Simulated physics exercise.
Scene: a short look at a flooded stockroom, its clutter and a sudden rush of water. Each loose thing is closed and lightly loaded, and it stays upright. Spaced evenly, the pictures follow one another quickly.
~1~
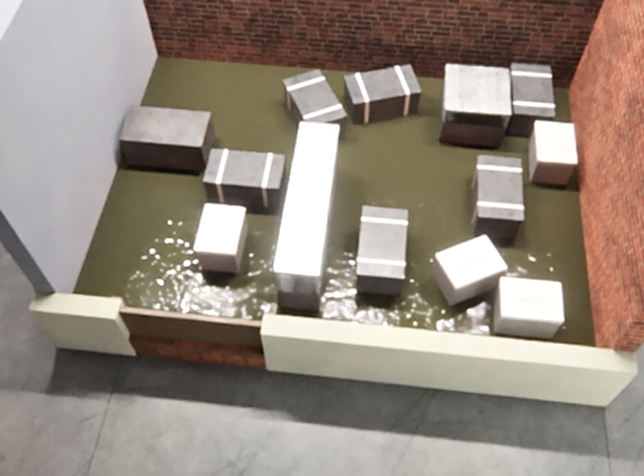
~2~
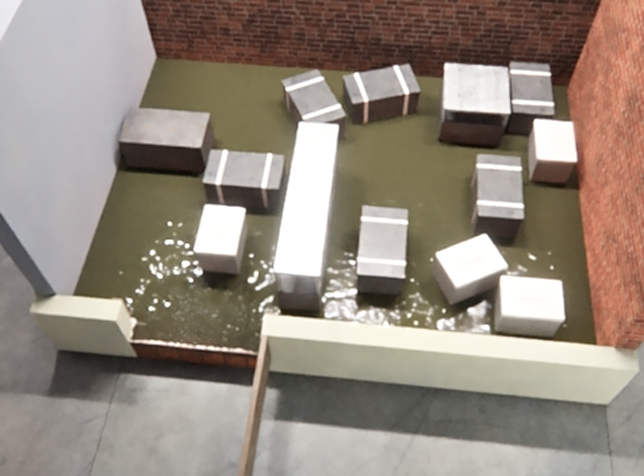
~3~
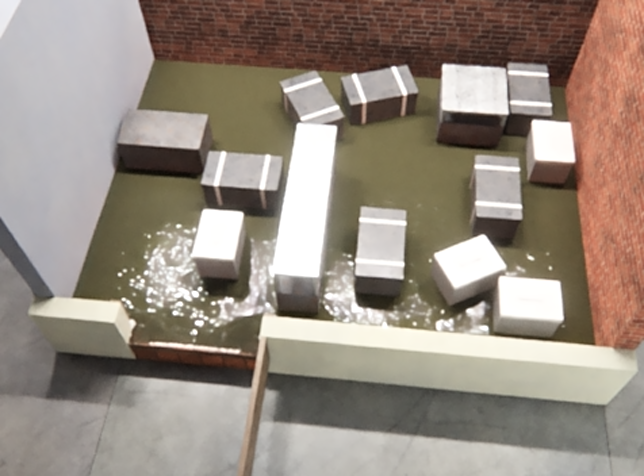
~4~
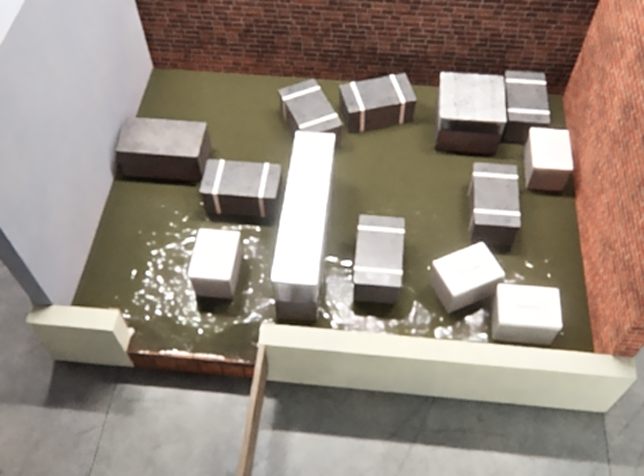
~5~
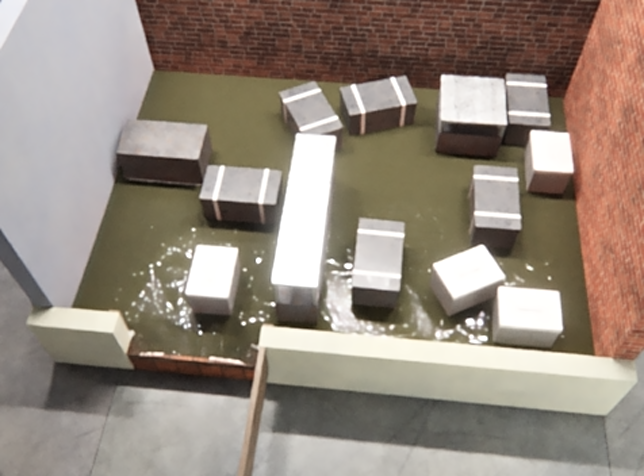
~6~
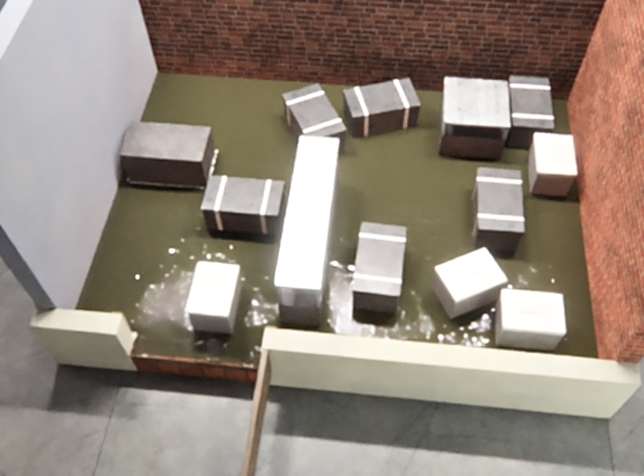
Flooded brick-walled room holding floating boxes and trunks, a brown gate swinging open at the front, then a few drifting slightly towards the front.
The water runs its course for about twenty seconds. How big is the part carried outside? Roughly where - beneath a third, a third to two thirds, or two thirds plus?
The share will most likely be one third to two thirds.
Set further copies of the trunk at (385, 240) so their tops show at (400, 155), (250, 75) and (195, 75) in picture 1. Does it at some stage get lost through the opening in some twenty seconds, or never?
The three, in sequence: Departs, departs and remains behind.
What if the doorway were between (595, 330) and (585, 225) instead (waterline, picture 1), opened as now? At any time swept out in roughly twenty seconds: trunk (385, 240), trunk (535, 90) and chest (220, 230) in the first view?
One by one as named: Gets away, gets away and doesn't escape.
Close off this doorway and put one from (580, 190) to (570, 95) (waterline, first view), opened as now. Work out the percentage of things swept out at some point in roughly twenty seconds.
Roughly 70 in a hundred.
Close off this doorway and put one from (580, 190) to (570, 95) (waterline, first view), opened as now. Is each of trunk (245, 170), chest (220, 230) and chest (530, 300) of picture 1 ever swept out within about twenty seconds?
Sequentially: Remains indoors, remains indoors, leaves the room.
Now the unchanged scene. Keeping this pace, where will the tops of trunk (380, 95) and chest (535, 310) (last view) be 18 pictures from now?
Roughly (284, 99) for one and (506, 309) for the other.
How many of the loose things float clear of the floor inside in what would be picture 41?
Counted: 7.
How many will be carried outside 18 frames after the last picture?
I reckon 2.
A moment on, 1 of 10 are out; 9 afloat.
Next, 2 of 10 are out; 8 afloat.
Later, 3 of 10 are out; 7 afloat.
In the end, 4 of 10 are out; 6 afloat.
